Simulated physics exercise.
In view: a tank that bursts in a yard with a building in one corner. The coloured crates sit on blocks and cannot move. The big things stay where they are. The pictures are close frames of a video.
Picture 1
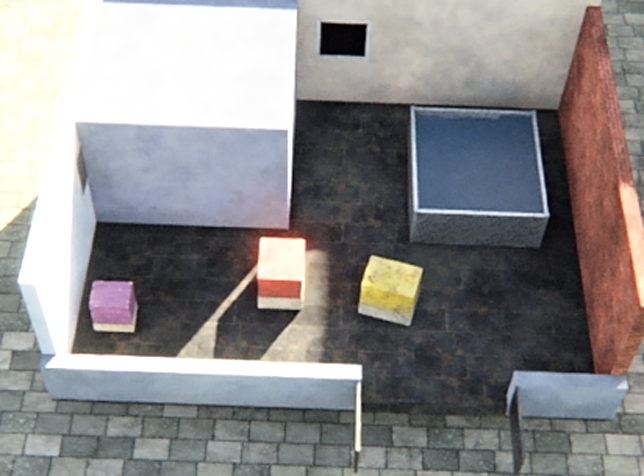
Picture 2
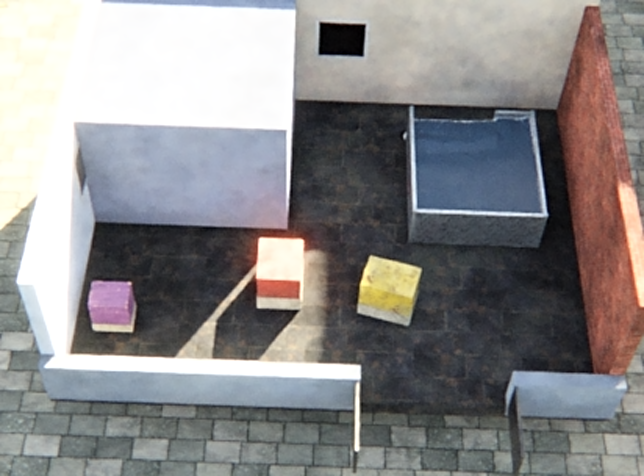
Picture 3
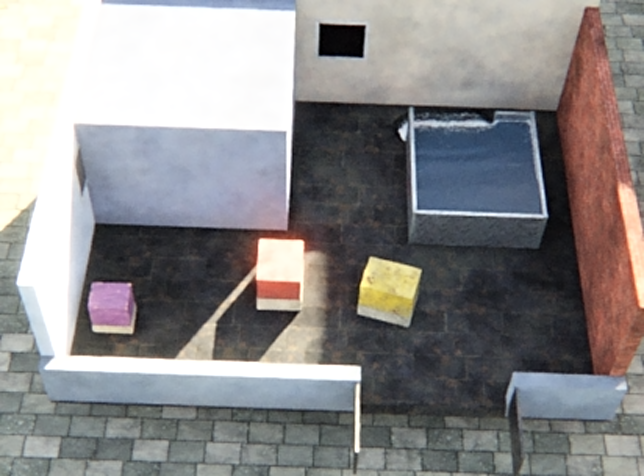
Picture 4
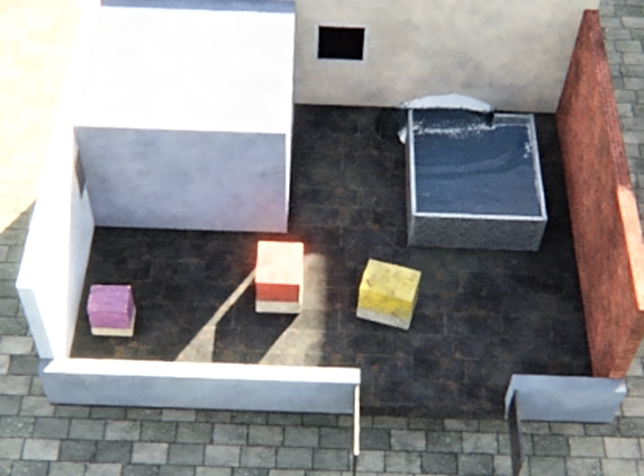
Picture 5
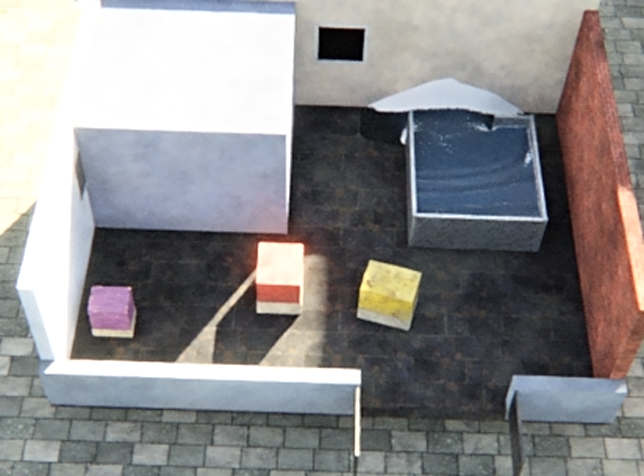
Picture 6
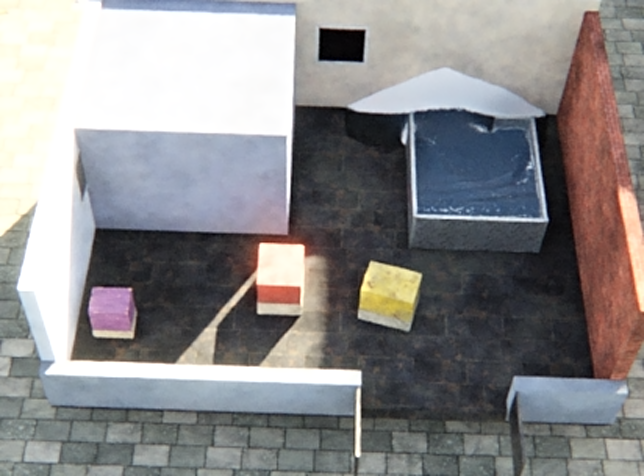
At first, a full tank sits still in a walled yard with a white building in one corner and purple, red and yellow blocks standing nearby. Then water breaks out on the tank's far side and spreads along the back wall, mostly leftward, while the blocks stay put.
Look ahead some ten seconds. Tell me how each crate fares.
The purple crate keeps dry; the red crate keeps dry; the yellow crate keeps dry.
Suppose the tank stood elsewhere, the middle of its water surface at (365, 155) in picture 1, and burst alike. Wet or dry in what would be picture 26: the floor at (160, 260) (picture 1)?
Answer: Wet.
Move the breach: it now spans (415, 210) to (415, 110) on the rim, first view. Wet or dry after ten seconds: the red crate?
Then: Red crate gets wet.
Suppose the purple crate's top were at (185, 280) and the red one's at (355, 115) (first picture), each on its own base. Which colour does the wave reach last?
It is the purple crate.
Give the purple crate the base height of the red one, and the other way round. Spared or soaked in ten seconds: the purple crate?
Then: Purple remains dry.
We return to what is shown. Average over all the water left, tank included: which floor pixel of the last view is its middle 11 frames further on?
Around (446, 164).
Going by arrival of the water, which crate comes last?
Last comes the one in purple.
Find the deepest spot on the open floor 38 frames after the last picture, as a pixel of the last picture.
Near (588, 403).
A moment on, water covers 15 % of the floor; the purple crate not reached, the red crate not reached, the yellow crate not reached.
Next, water covers 25 % of the floor; the purple crate not reached, the red crate not reached, the yellow crate not reached.
Then, water covers 55 % of the floor; the purple crate not reached, the red crate water round its plinth, the yellow crate water round its plinth.
Later, water covers 85 % of the floor; the purple crate water round its plinth, the red crate water round its plinth, the yellow crate water round its plinth.
In the end, water covers 100 % of the floor; the purple crate stayed above the water, the red crate stayed above the water, the yellow crate stayed above the water.
